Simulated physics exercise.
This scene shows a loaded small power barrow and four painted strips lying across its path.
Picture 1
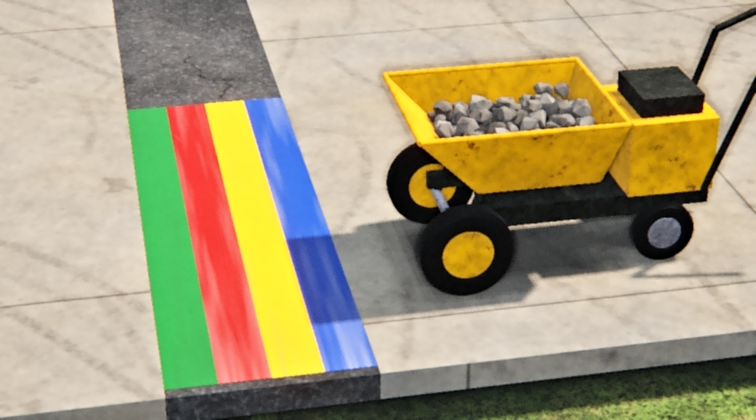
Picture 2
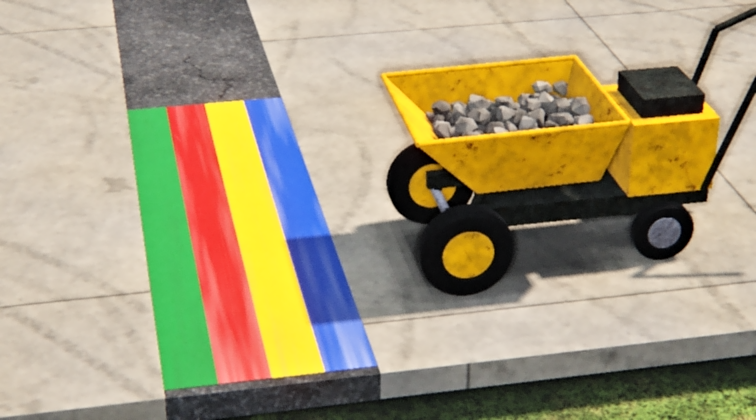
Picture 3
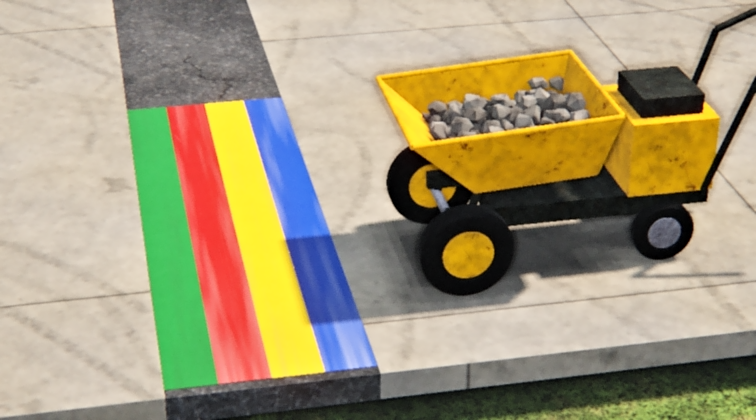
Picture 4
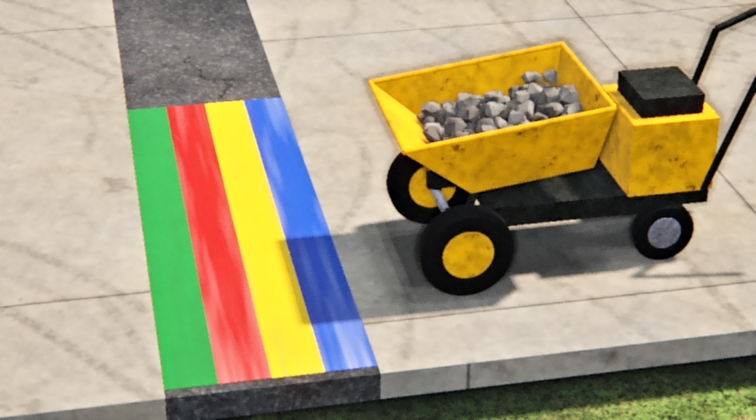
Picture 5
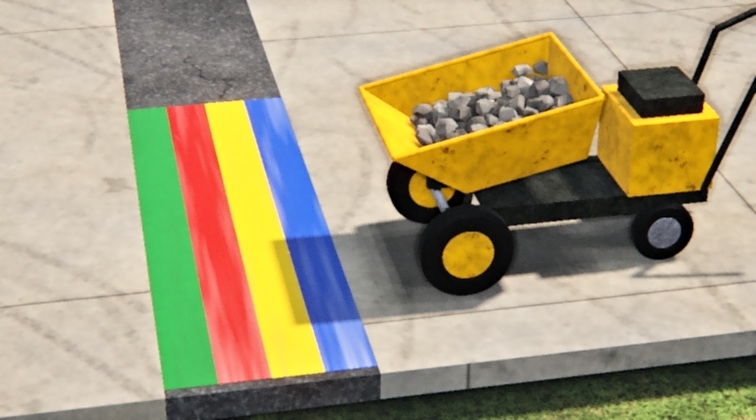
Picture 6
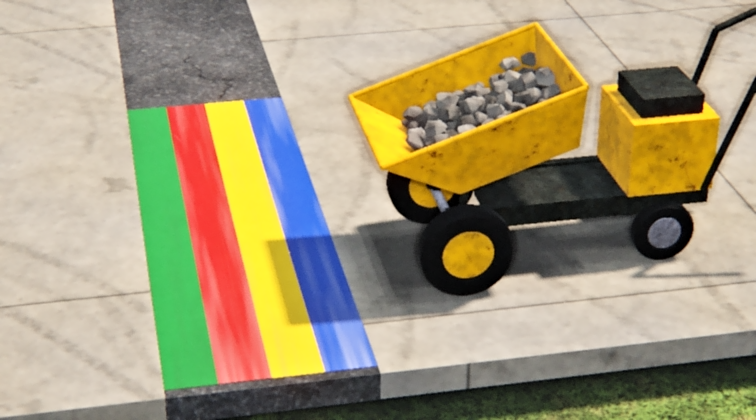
The yellow skip of a small power barrow, loaded with grey broken stones, sits level beside green, red, yellow and blue strips painted across the paving. Its rear then rises gradually while its front lip dips to the left, leaving the skip clearly tilted with the stones still inside and the wheels unmoved.
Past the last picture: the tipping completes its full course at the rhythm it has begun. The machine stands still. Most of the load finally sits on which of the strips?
It sits mostly on the yellow strip.
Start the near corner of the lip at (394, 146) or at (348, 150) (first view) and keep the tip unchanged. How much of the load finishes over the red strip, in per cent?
30 % then 30 %.
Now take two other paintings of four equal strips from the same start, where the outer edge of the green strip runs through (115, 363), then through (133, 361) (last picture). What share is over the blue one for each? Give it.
The first one comes out at 20 percent, while the second comes out at 20 percent.
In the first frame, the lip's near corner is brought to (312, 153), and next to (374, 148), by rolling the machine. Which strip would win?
Result, place 1: The green strip; place 2: The red one.
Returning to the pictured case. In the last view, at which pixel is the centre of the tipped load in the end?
Somewhere close to (268, 271) in the last picture.
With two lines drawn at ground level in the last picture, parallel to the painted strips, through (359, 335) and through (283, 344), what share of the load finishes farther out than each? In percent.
Result, first then second: 80 %, 40 %.
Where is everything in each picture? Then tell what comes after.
In the first picture, lip of the skip (421, 144), level; top of the load (538, 120), broken stones; blue strip (340, 333); yellow strip (289, 339); red strip (237, 344); green strip (185, 350).
In the second picture, lip of the skip (419, 145), level; top of the load (537, 119).
In the third picture, lip of the skip (413, 147), tipped barely; top of the load (532, 116).
In the fourth picture, lip of the skip (405, 152), tipped a little; top of the load (554, 110).
In the fifth picture, lip of the skip (394, 159), tipped a little; top of the load (544, 102).
In the sixth picture, lip of the skip (383, 168), tipped clearly; top of the load (532, 95); blue strip (340, 333); yellow strip (289, 339); red strip (237, 344); green strip (185, 350).
Just after the last frame, skip tipped steeply; every one in the skip.
A moment on, skip tipped right over; roughly half in the skip; about a tenth over the blue strip; roughly a quarter over the yellow strip; just a few over the red strip.
Further on, skip tipped right over; roughly a quarter in the skip; about a tenth over the blue strip; roughly a third over the yellow strip; roughly a quarter over the red strip; about a tenth over the green strip; just a few off the paint.
When it is over, skip tipped right over; roughly a quarter in the skip; about a tenth over the blue strip; roughly a third over the yellow strip; roughly a quarter over the red strip; about a tenth over the green strip; just a few off the paint.
